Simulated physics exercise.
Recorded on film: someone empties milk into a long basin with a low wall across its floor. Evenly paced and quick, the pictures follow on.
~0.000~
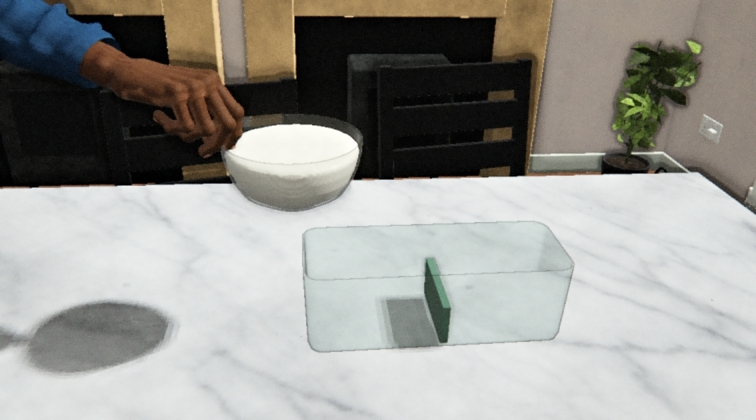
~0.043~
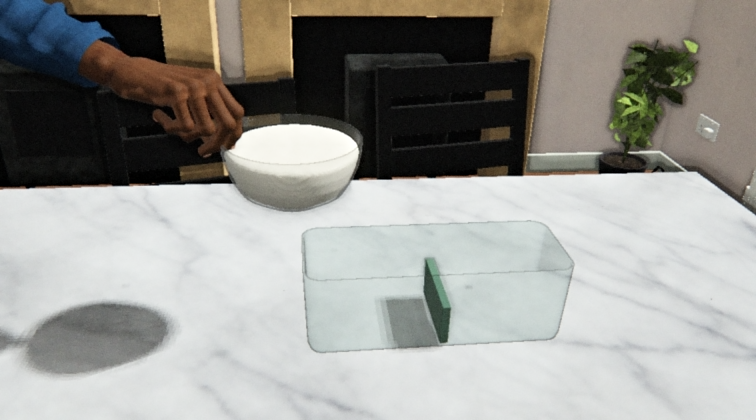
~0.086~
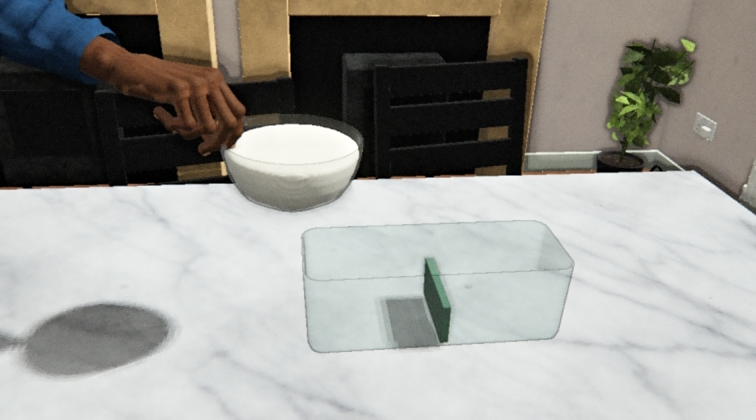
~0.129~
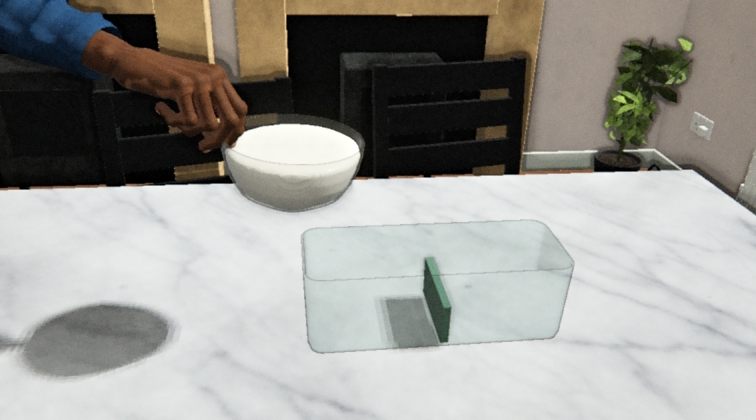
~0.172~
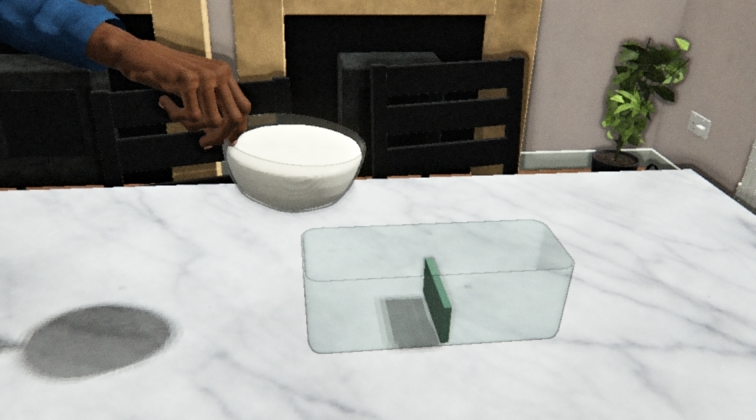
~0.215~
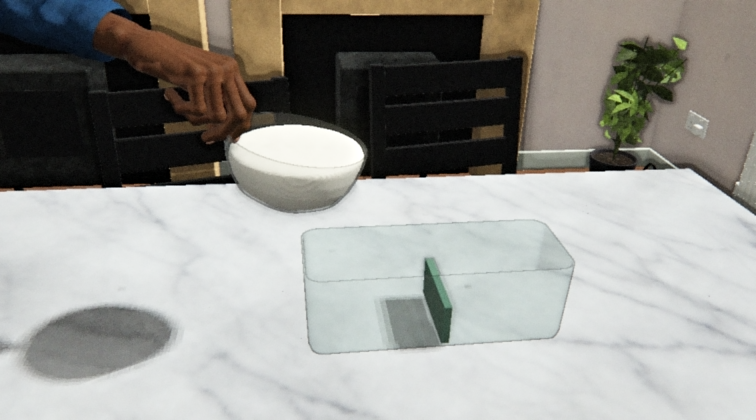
The clip opens on a hand in a blue sleeve holding the left rim of a clear bowl of white milk, level above a marble table, behind a long transparent basin with a low green wall across its floor. The bowl stays level briefly, then the hand tilts it slightly to the right.
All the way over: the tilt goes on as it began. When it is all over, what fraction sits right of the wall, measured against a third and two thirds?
It finishes at less than a third.
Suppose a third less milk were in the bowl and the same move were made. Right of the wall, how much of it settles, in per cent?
Around 5 percent, more or less.
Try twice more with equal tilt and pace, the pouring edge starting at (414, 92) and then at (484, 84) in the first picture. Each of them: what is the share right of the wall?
First try: About 70 %; second try: About 80 %.
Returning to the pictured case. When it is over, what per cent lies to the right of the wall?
Close to 5 per cent.
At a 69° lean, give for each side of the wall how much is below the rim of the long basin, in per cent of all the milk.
Left part: Around 20 %. Right part: Around 0 %.
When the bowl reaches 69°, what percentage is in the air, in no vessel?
Somewhere around 35 per cent of it.
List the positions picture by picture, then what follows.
In the first picture, it leans 0°; its right rim is at (361, 138); the milk meets the walls at (225, 146) and (358, 144); the long basin's rim runs from (304, 254) to (560, 245); the wall's top is at (438, 283).
In the second picture, it leans 0°; its right rim is at (361, 138); the milk meets the walls at (224, 147) and (358, 145).
In the third picture, it leans 2°; its right rim is at (362, 140); the milk meets the walls at (225, 146) and (358, 145).
In the fourth picture, it leans 4°; its right rim is at (363, 142); the milk meets the walls at (226, 145) and (359, 147).
In the fifth picture, it leans 7°; its right rim is at (364, 146); the milk meets the walls at (226, 145) and (360, 147).
In the sixth picture, it leans 11°; its right rim is at (365, 151); the milk meets the walls at (228, 146) and (363, 148).
A moment on, the bowl is tipped part way and 43 per cent is still to pour, 20 is left of the wall and 0 right of it.
Next, the bowl is tipped right over and 2 per cent is still to pour, 84 is left of the wall and 1 right of it.
Then the bowl is tipped right over and 0 per cent is still to pour, 86 is left of the wall and 5 right of it.
Later the bowl is tipped right over and 0 per cent is still to pour, 86 is left of the wall and 5 right of it.
In the end 86 per cent lies left of the wall, 6 right of it and 8 outside.
